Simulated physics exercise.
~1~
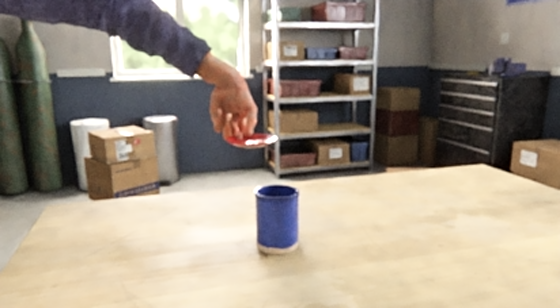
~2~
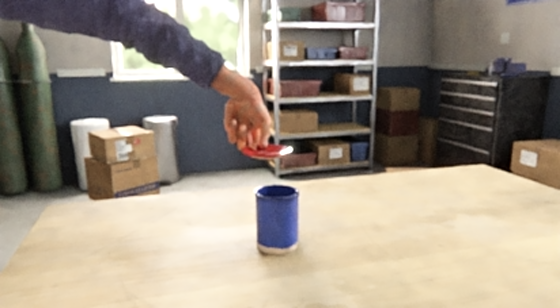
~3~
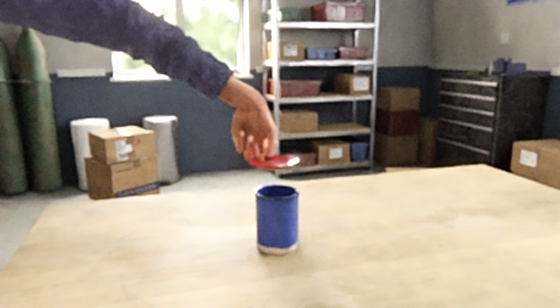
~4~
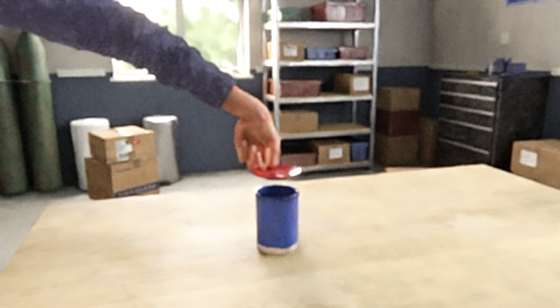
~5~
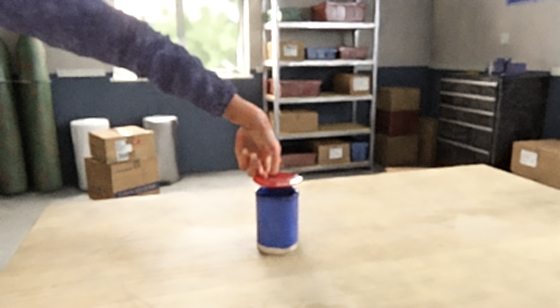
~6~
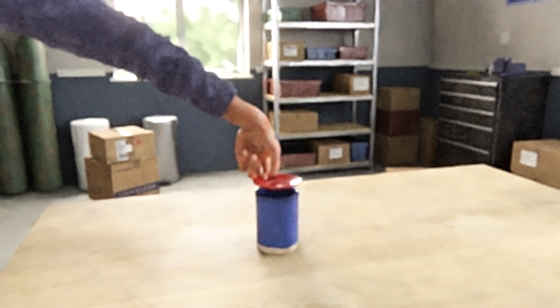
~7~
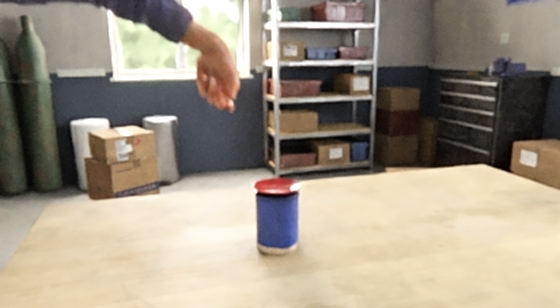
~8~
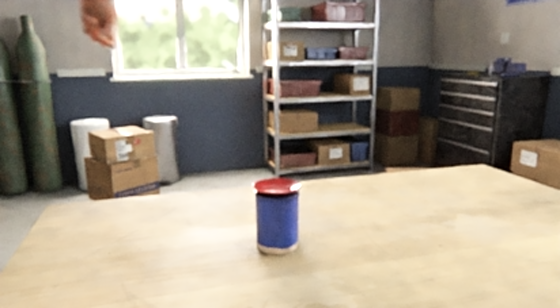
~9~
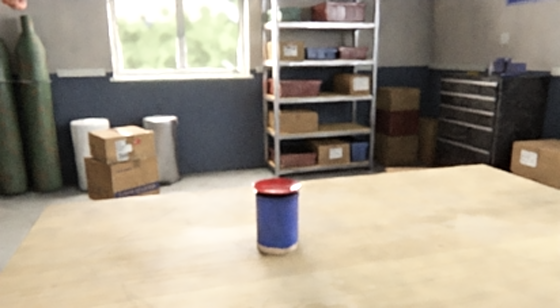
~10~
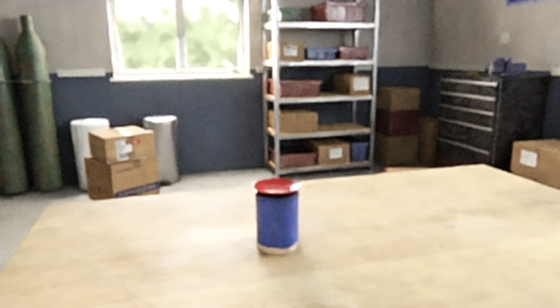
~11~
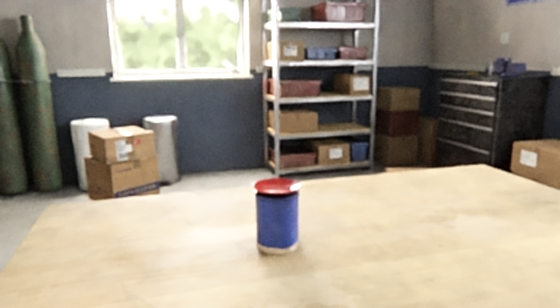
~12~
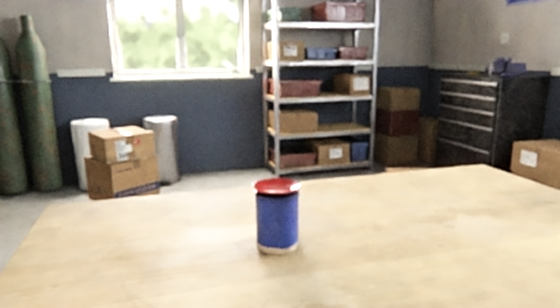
In a storage room, a hand lowers a red plate onto a blue container, lets go and withdraws, leaving the opening covered.
